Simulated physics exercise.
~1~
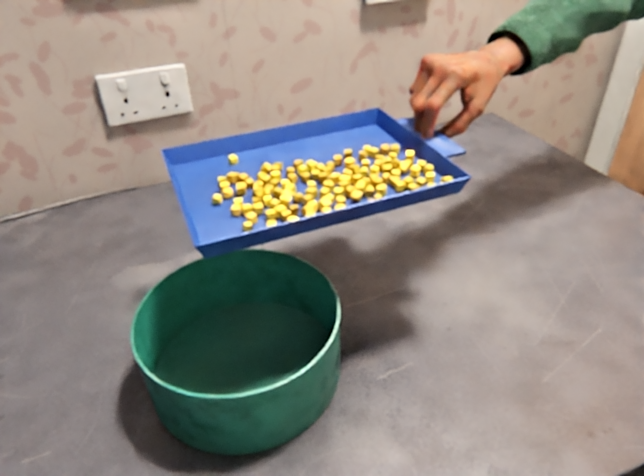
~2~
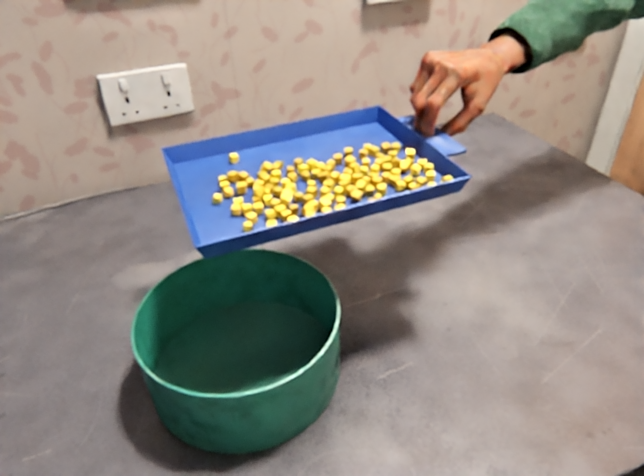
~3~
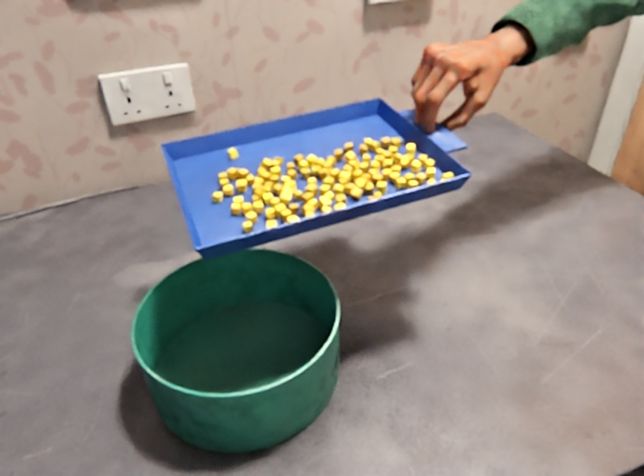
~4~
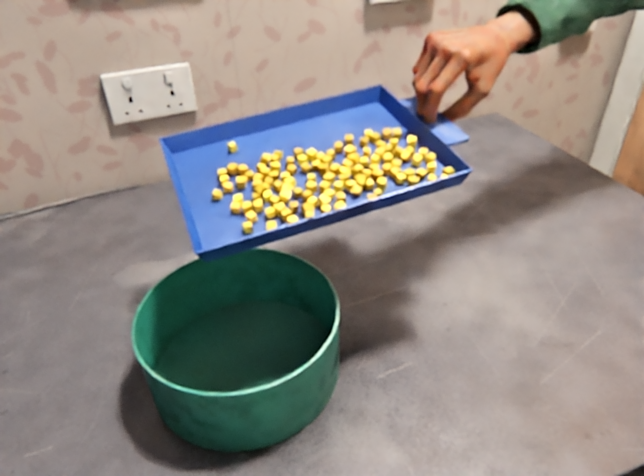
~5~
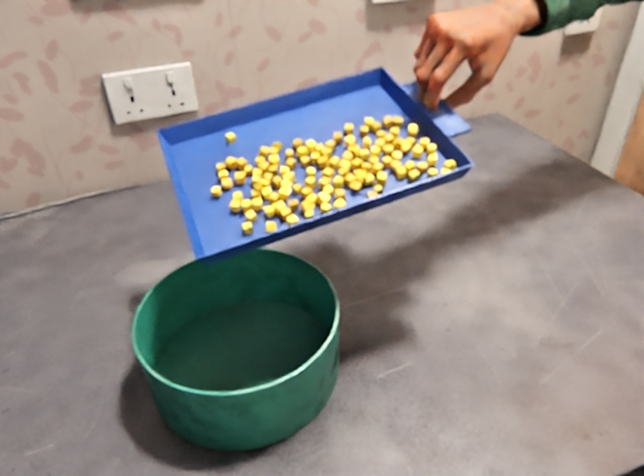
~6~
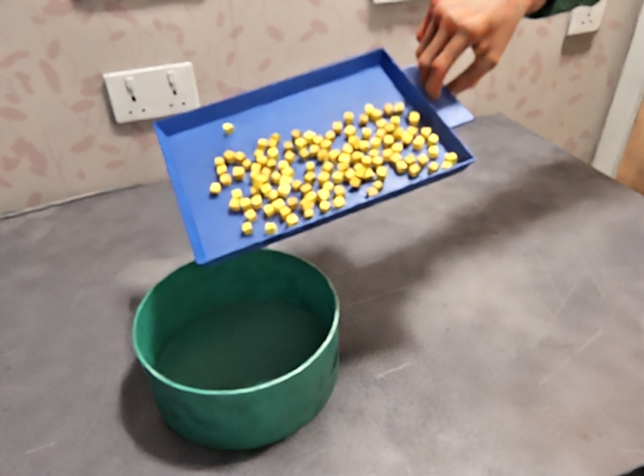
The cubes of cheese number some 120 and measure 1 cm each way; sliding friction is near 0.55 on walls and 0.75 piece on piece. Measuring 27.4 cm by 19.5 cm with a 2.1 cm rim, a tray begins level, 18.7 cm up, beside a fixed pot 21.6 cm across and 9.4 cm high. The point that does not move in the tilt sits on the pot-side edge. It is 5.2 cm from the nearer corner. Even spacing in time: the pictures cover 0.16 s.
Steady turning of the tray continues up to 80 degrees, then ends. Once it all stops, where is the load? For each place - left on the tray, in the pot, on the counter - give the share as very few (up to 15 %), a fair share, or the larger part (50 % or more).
Tray: Very few; pot: The larger part; counter: A fair share.
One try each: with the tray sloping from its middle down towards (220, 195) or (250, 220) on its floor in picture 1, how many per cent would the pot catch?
Near 20 and 60 percent, in that order.
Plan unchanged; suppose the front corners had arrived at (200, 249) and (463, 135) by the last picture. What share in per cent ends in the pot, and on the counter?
In the pot: 70 per cent; on the counter: 25 per cent.
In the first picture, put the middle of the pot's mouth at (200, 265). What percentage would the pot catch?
I'd expect near 0 per cent.
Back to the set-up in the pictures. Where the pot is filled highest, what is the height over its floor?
2.0 cm.
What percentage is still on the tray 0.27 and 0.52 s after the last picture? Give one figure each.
The figures go 100 and then 15.
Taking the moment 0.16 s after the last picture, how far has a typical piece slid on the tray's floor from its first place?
Some 1 cm.
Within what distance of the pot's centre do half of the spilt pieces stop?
Some 22 centimetres.
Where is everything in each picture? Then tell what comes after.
In the first frame, tray tilt 0 degrees, front corners at (202, 240) and (462, 175); middle of the pieces at (328, 187); pot at (237, 311).
In the second frame, tray tilt 1 degrees, front corners at (202, 240) and (462, 174); middle of the pieces at (329, 186).
In the third frame, tray tilt 3 degrees, front corners at (202, 242) and (462, 172), lowest corner left front; middle of the pieces at (329, 184).
In the fourth frame, tray tilt 7 degrees, front corners at (202, 246) and (463, 168), lowest corner left front; middle of the pieces at (328, 180).
In the fifth frame, tray tilt 13 degrees, front corners at (202, 251) and (464, 162), lowest corner left front; middle of the pieces at (328, 174).
In the sixth frame, tray tilt 19 degrees, front corners at (203, 255) and (466, 157), lowest corner left front; middle of the pieces at (327, 169); pot at (237, 309).
Then, 0.16 s after the last picture, tilt 51 degrees; the tray holds 100 %, the pot 0 %.
Then, 0.27 s after the last picture, tilt 72 degrees; the tray holds 100 %, the pot 0 %.
Then, 0.52 s after the last picture, tilt 80 degrees; the tray holds 15 %, the pot 50 %.
In the end, tray 5 %, pot 70 %, counter 25 %.
